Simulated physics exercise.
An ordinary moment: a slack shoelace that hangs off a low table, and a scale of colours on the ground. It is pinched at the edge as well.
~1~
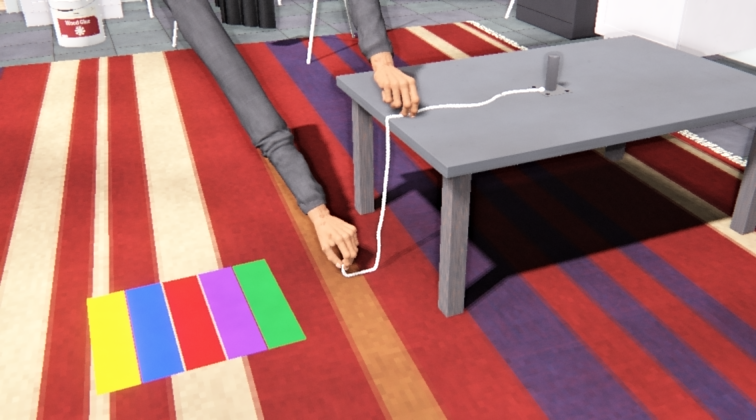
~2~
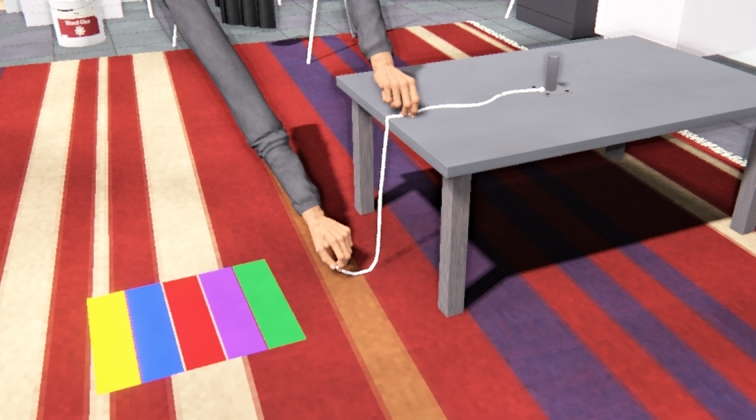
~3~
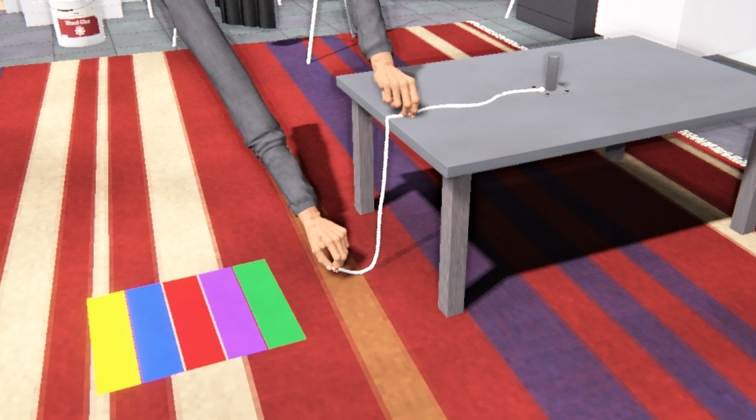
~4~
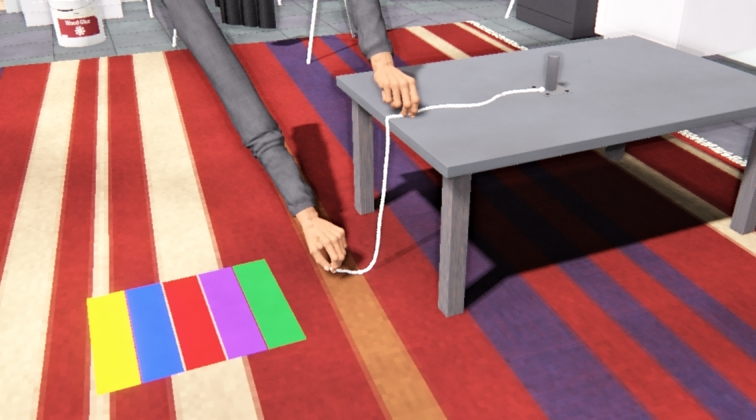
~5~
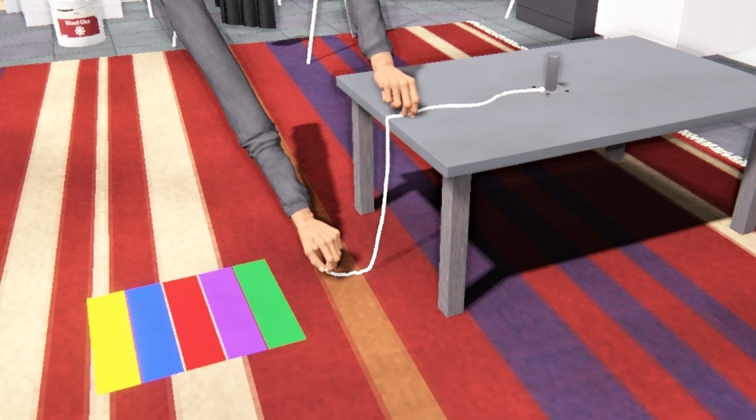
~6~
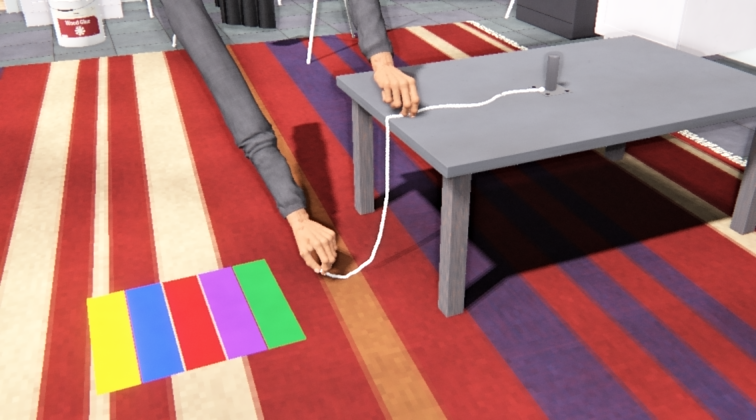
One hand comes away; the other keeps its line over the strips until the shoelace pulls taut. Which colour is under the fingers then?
The purple one.
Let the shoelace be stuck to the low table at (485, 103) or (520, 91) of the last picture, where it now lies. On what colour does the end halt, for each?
One after the other, purple; purple.
A little later, end near (300, 276); short of the strips.
Next, end near (254, 287); over green.
When it is tight, end near (227, 293); over purple. It halts on the purple strip.
